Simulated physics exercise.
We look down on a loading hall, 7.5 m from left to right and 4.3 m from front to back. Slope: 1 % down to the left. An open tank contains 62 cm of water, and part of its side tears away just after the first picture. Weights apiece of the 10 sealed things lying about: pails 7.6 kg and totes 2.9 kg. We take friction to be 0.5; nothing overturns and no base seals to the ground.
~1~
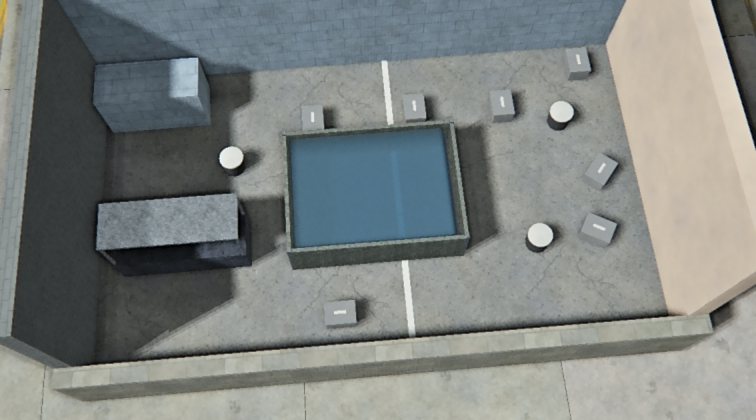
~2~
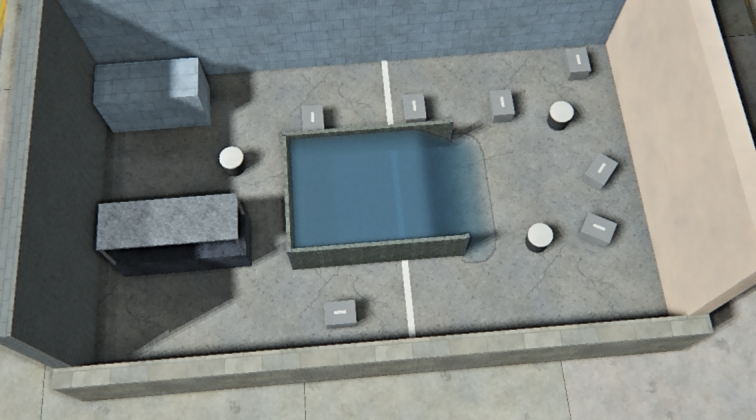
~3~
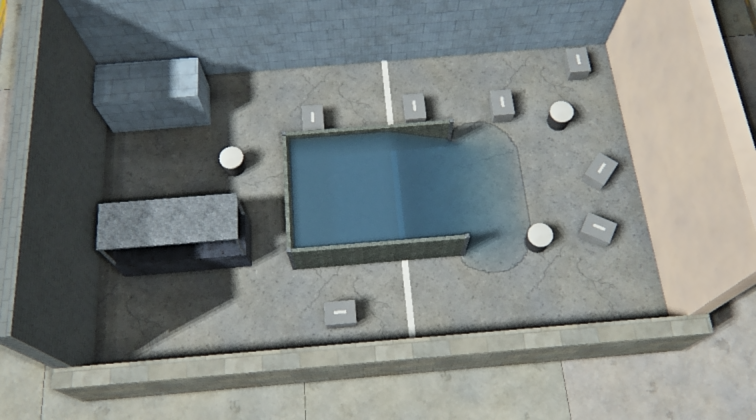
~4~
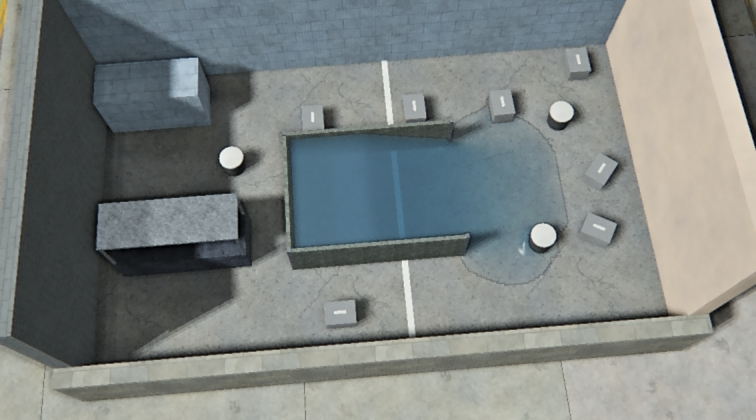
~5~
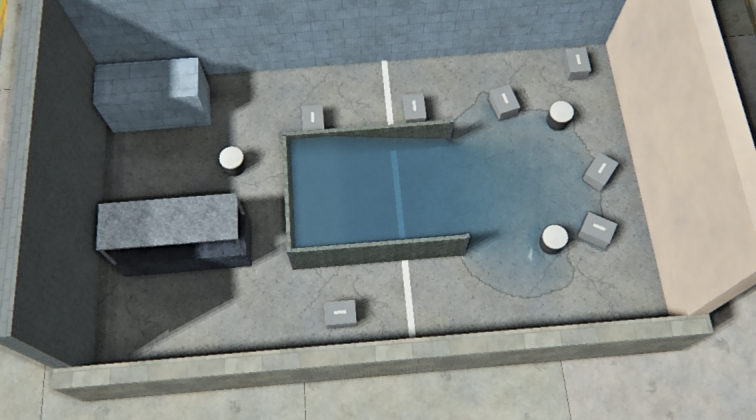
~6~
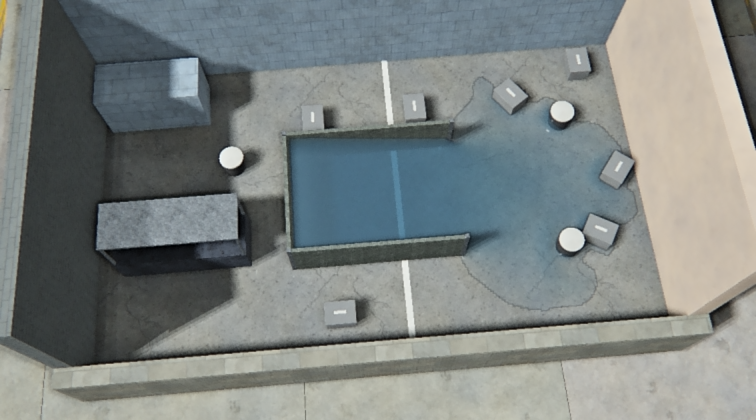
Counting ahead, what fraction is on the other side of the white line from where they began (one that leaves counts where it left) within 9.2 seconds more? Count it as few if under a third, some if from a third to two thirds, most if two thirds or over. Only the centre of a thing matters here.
Some.
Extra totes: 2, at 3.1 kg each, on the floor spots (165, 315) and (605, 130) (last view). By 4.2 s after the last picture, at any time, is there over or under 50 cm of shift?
Result, in sequence: Not exceeded; exceeded.
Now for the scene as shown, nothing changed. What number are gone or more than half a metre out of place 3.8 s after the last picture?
8.
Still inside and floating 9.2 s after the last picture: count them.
Of them, 8.
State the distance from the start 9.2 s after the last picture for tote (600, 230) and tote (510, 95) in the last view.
The one named first has moved 400 cm, the other 450 cm.
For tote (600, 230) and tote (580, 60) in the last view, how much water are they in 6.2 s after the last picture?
Around 8 cm and 8 cm.
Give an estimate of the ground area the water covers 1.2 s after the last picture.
Some 14 m2 of it.
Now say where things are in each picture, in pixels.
A pail at (541, 235) rests on the ground; a tote at (602, 168), on the bottom; 3.5 m2 under water; 0 of 10 have shifted, in the first frame.
A pail at (541, 235) rests on the ground; a tote at (602, 168), on the bottom; water covers 4.4 m2; 0 of 10 have shifted, in the second frame.
A pail at (541, 235) rests on the ground; a tote at (602, 168) rests on the ground; 5.4 m2 under water; 0 of 10 have shifted, in the third frame.
A pail at (544, 235), on the bottom, 4 cm from its start; a tote at (602, 168) rests on the ground; water covers 6.6 m2; 0 of 10 have shifted, in the fourth frame.
A pail at (556, 237) rests on the ground, 20 cm from its start; a tote at (602, 168), on the bottom; water covers 7.9 m2; 2 of 10 have shifted, in the fifth frame.
A pail at (572, 239), on the bottom, 41 cm from its start; a tote at (619, 167), on the bottom, 23 cm from its start; 9.3 m2 under water; 3 of 10 have shifted, in the sixth frame.
Then, 1.2 s after the last picture 0 of 10 are over the mark; 6 afloat.
Then, 3.8 s after the last picture 2 of 10 are over the mark; 7 afloat.
Then, 6.2 s after the last picture 6 of 10 are over the mark; 7 afloat.
Then, 9.2 s after the last picture 6 of 10 are over the mark; 8 afloat.
